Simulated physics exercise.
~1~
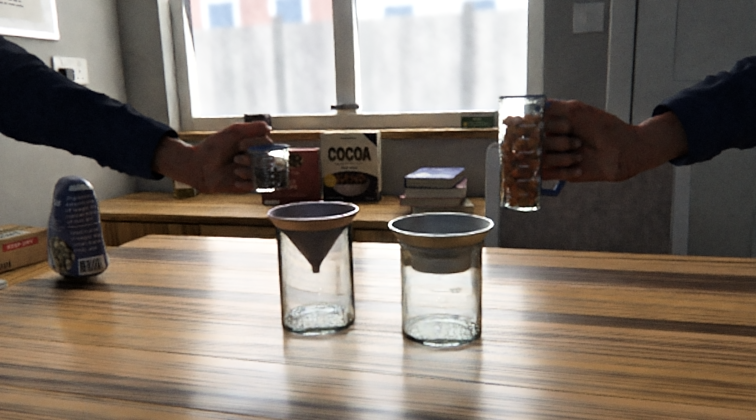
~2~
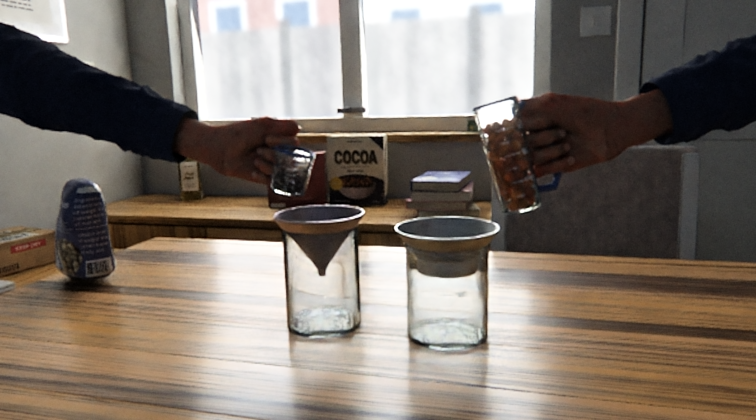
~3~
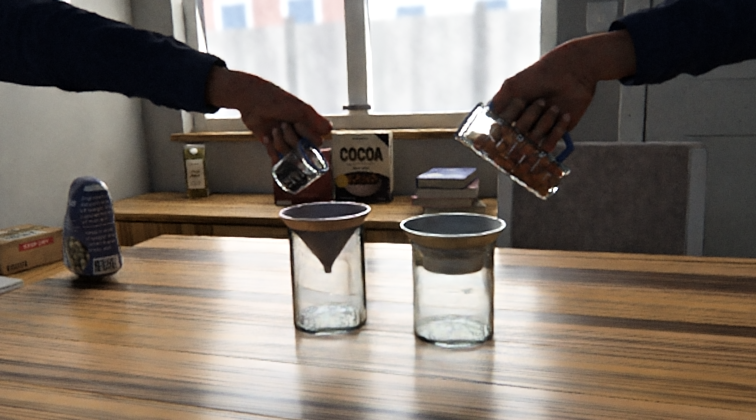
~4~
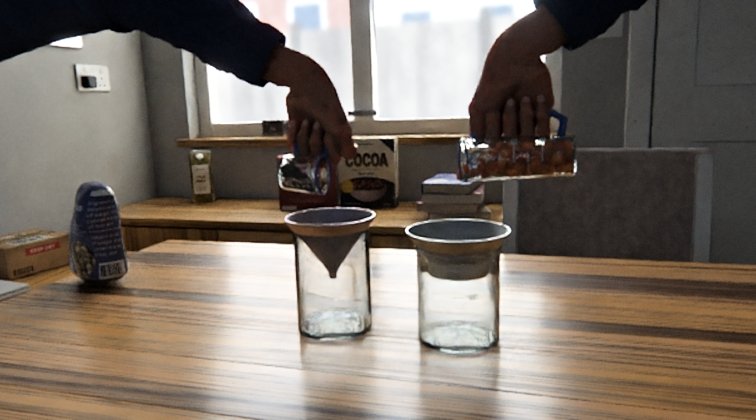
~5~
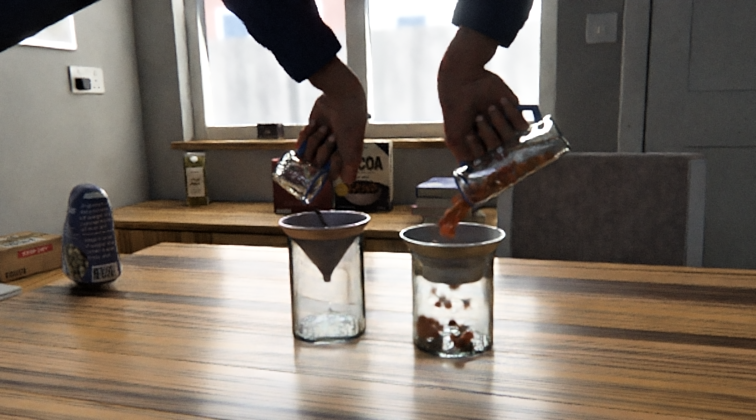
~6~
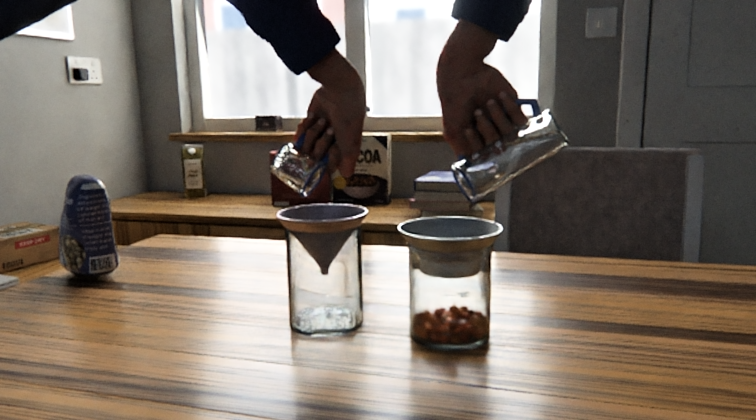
The clip opens on two glass jars on a striped wooden table, a narrow funnel in the left one and a wide-necked funnel in the right, while two hands hold clear cups above them. The right cup is filled with reddish-brown pieces. Both hands move inward and tilt the cups until they lie on their sides. They then tip them further, and the brown pieces tumble through the right funnel into its jar. The left cup empties too, but almost everything stays in its funnel. It ends with both cups upturned, brown pieces heaped in the right jar and the left nearly empty.
